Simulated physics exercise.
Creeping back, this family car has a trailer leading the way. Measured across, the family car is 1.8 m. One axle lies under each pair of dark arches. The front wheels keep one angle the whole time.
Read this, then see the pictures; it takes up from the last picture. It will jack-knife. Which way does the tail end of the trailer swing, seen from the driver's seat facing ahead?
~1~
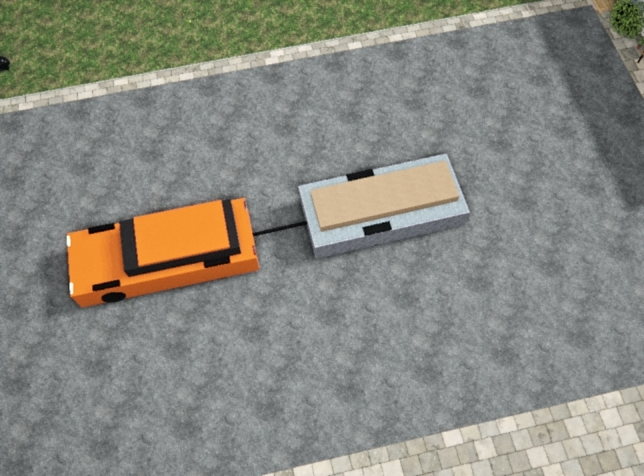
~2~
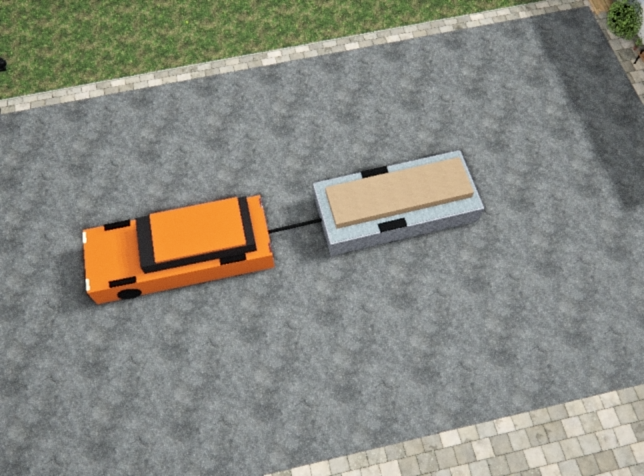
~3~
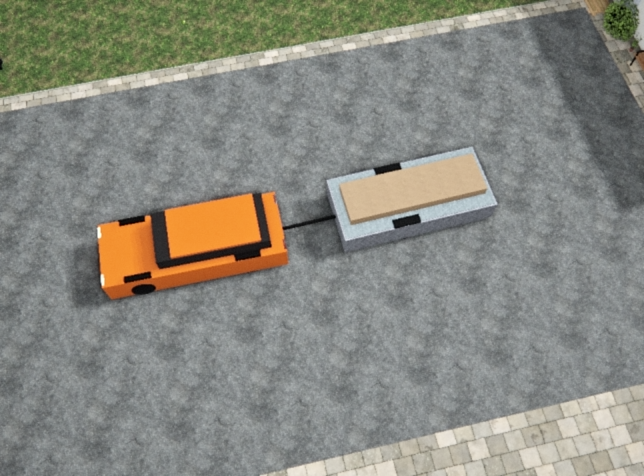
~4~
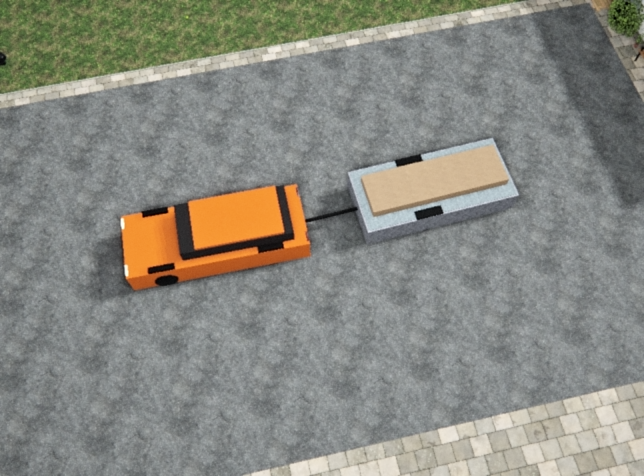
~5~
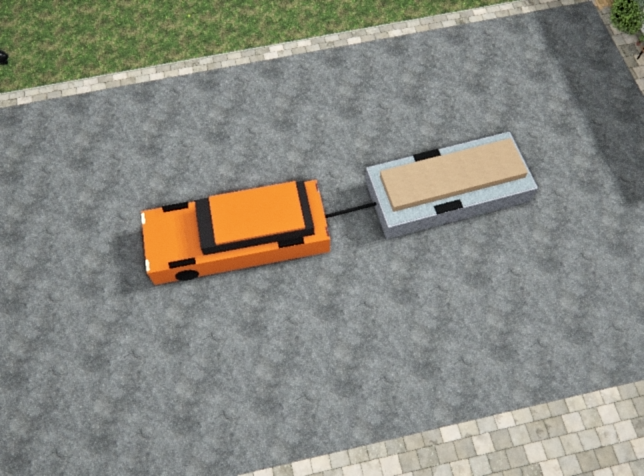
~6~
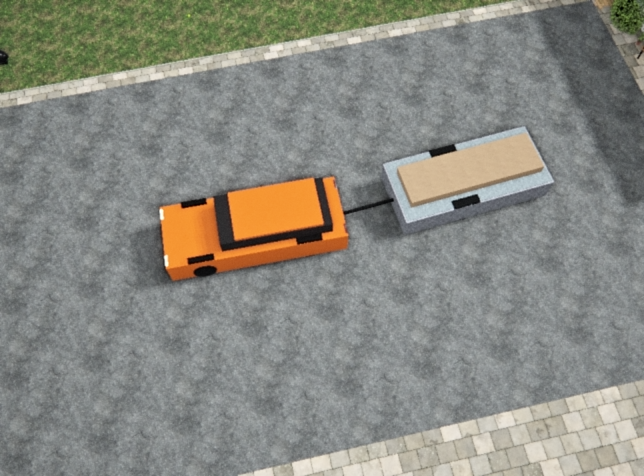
Relative to the car, the trailer finishes on its right side.
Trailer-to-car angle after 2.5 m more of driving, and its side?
To its right, by roughly 15°.
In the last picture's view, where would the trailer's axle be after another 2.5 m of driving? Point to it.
It ends up close to (536, 148).
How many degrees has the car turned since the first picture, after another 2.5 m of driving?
Close to 4 degrees in all.
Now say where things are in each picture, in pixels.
In the first frame, car's middle (155, 238), trailer's axle (369, 201); tail 1° to the car's right; front wheels 2° left.
In the second frame, car's middle (171, 235), trailer's axle (383, 198); tail 2° to the car's right.
In the third frame, car's middle (186, 231), trailer's axle (397, 195); tail 2° to the car's right.
In the fourth frame, car's middle (210, 222), trailer's axle (419, 186); tail 3° to the car's right.
In the fifth frame, car's middle (230, 217), trailer's axle (438, 181); tail 4° to the car's right.
In the sixth frame, car's middle (249, 214), trailer's axle (454, 176); tail 6° to the car's right.
1.2 m further on, the tail is 10° to the car's right, the car has turned 2° and the trailer's axle is at (496, 163) of the last picture.
2.5 m further on, the tail is 16° to the car's right, the car has turned 3° and the trailer's axle is at (536, 148) of the last picture.
3.8 m further on, the tail is 26° to the car's right, the car has turned 4° and the trailer's axle is at (570, 130) of the last picture.
5.1 m further on, the tail is 40° to the car's right, the car has turned 5° and the trailer's axle is at (594, 109) of the last picture.
6.4 m further on, the tail is 60° to the car's right, the car has turned 5° and the trailer's axle is at (605, 90) of the last picture; it has jack-knifed.
